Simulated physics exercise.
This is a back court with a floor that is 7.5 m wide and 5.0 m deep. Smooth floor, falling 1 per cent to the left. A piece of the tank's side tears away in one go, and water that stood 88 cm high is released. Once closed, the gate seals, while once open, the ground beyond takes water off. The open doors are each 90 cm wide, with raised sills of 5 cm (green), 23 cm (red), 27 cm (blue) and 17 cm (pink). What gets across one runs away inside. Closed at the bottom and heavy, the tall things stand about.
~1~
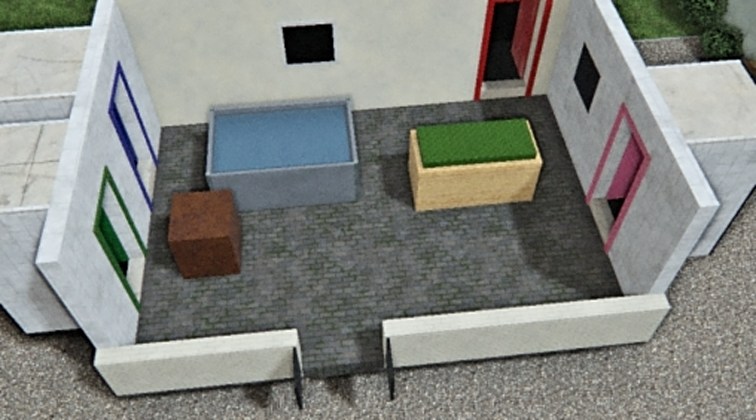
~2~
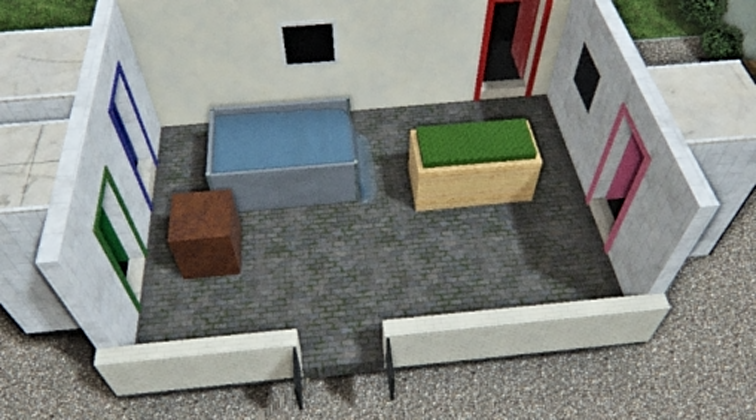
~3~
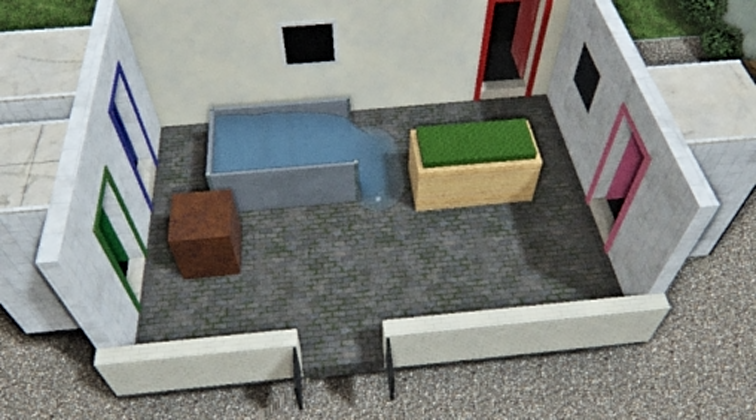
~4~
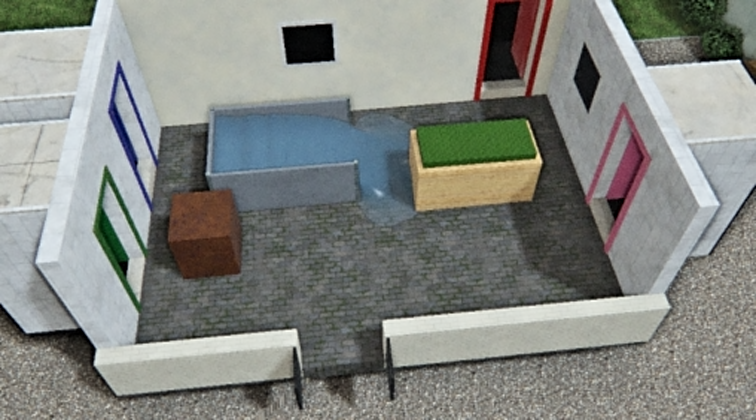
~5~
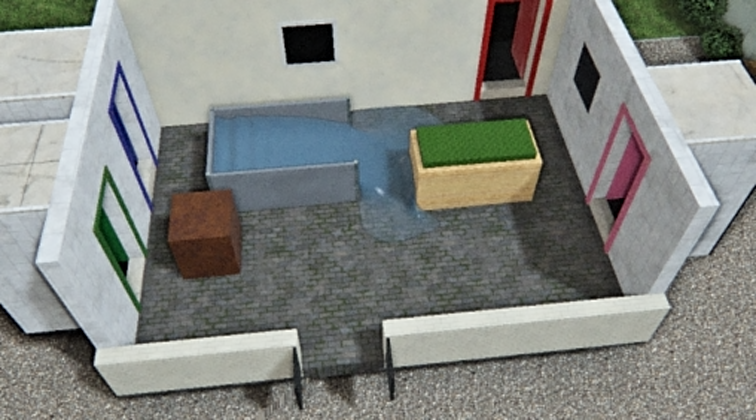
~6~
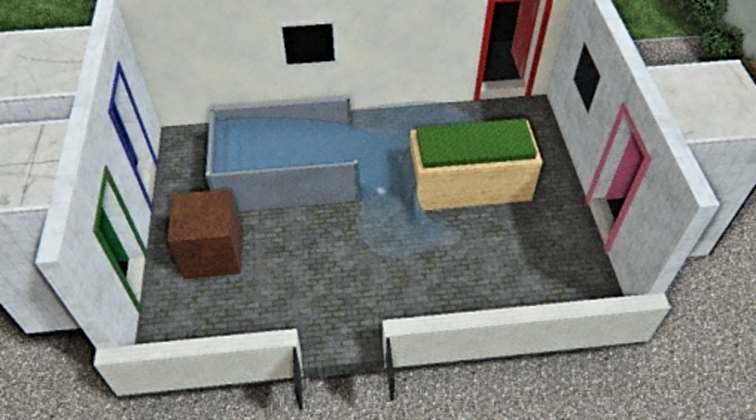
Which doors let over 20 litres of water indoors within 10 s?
In order: At the green door the inflow will be out of bounds; at the red door the inflow will be out of bounds; at the blue door the inflow will be within bounds; at the pink door the inflow will be within bounds.
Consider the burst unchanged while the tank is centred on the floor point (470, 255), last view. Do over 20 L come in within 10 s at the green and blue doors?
So the green door tops the limit and the blue door keeps within it.
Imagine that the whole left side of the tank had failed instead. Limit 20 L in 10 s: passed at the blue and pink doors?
Result: Blue limit passed, pink limit not passed.
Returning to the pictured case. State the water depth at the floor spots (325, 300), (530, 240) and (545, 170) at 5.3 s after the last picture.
Depth readings in turn - 7, 3, 11 cm.
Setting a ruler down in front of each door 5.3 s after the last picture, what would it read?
Green 5 cm, red 12 cm, blue 1 cm, pink 8 cm.
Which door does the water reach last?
That's the blue door.
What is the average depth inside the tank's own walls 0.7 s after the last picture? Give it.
Depth, averaged: Around 46 centimetres.
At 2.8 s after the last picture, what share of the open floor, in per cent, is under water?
Roughly 65 percent.
Then, 0.7 s after the last picture water covers 35 % of the floor and is deepest (53 cm) near (402, 183); green door not reached, red door 14 cm at the sill, 0 L in, blue door not reached, pink door not reached.
Then, 1.5 s after the last picture water covers 55 % of the floor and is deepest (52 cm) near (539, 106); green door not reached, red door 29 cm at the sill, 3 L in, blue door not reached, pink door 2 cm at the sill, 0 L in.
Then, 2.8 s after the last picture water covers 65 % of the floor and is deepest (43 cm) near (594, 322); green door not reached, red door 29 cm at the sill, 47 L in, blue door not reached, pink door 10 cm at the sill, 0 L in.
Then, 5.3 s after the last picture water covers 85 % of the floor and is deepest (20 cm) near (428, 213); green door 5 cm at the sill, 0 L in, red door 12 cm at the sill, 56 L in, blue door 1 cm at the sill, 0 L in, pink door 8 cm at the sill, 0 L in.
Then, 9.3 s after the last picture water covers 95 % of the floor and is deepest (16 cm) near (217, 176); green door 14 cm at the sill, 68 L in, red door 5 cm at the sill, 56 L in, blue door 15 cm at the sill, 0 L in, pink door 5 cm at the sill, 0 L in.
